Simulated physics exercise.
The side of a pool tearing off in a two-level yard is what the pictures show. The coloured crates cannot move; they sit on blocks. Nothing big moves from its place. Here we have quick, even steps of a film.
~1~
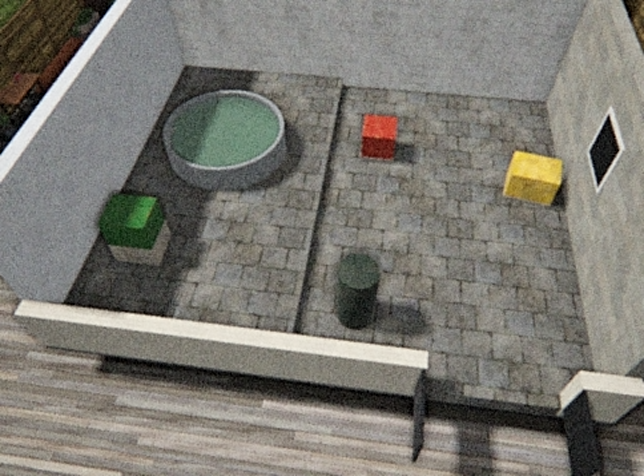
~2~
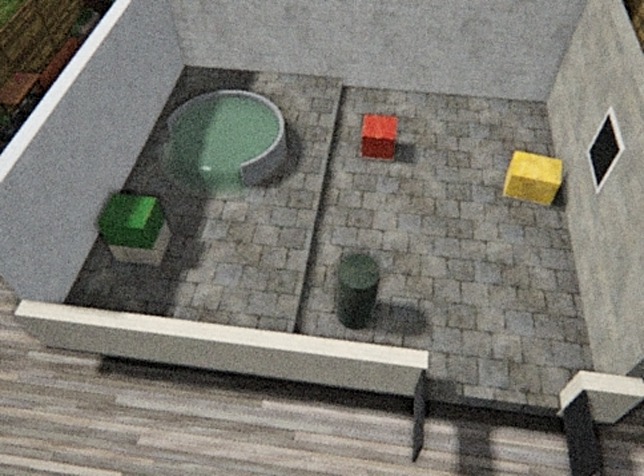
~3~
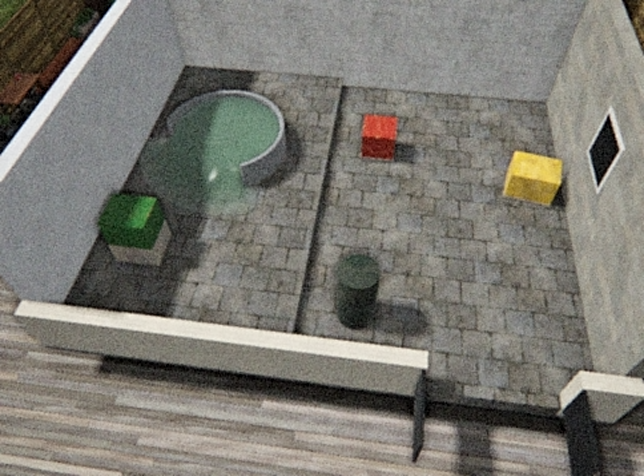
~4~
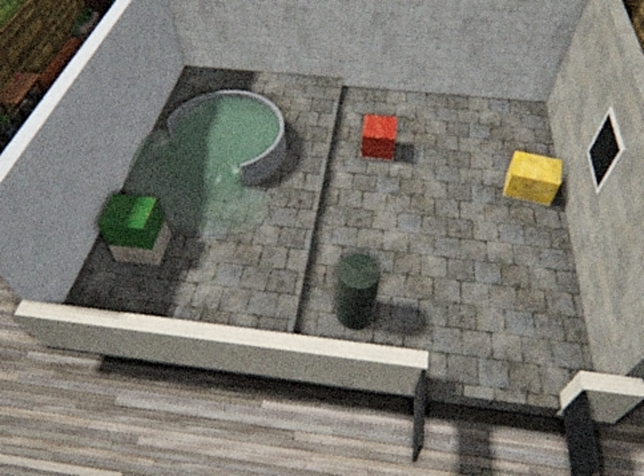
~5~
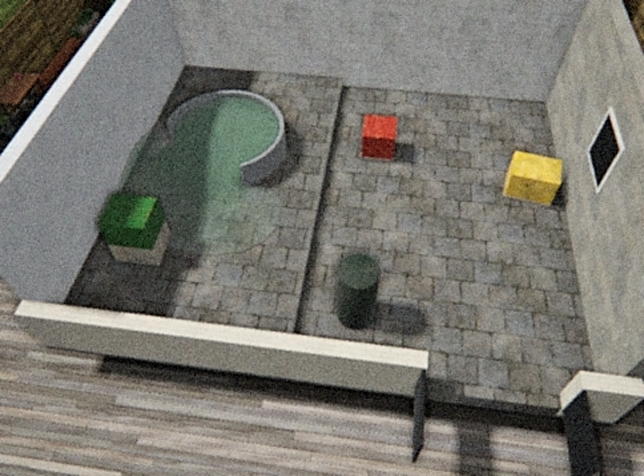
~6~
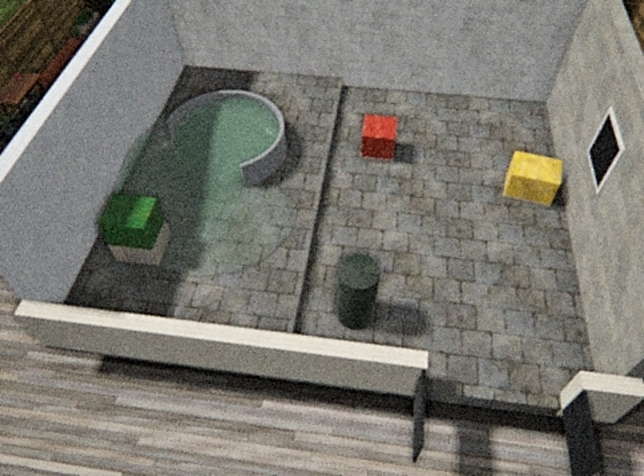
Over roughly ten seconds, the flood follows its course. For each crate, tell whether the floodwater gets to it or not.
Outcome: Green crate: Safe, yellow crate: Not safe, red crate: Safe.
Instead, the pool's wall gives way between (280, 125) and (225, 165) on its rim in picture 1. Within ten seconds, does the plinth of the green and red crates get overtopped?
As I see it, green stays clear and red is doused.
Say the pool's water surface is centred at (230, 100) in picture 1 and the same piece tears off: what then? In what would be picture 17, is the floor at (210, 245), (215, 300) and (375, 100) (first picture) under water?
Submerged, submerged, untouched.
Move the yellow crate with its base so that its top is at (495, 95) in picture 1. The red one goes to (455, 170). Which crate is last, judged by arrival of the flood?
Last: The one in yellow.
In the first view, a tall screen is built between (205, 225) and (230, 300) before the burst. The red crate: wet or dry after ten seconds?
Looking at it, the red one is left alone in the end.
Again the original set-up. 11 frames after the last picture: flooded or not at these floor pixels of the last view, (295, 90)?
That spot: Waterless.
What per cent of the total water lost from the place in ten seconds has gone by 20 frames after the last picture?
Estimated share: Close to 0 %.
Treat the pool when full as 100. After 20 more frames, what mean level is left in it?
That comes to about 20 per cent.
A moment on, water covers 20 % of the floor; the green crate water round its plinth, the yellow crate not reached, the red crate not reached.
Next, water covers 25 % of the floor; the green crate water round its plinth, the yellow crate not reached, the red crate not reached.
Then, water covers 30 % of the floor; the green crate water round its plinth, the yellow crate not reached, the red crate not reached.
Later, water covers 60 % of the floor; the green crate water round its plinth, the yellow crate not reached, the red crate not reached.
In the end, water covers 85 % of the floor; the green crate stayed above the water, the yellow crate was topped, the red crate stayed above the water.
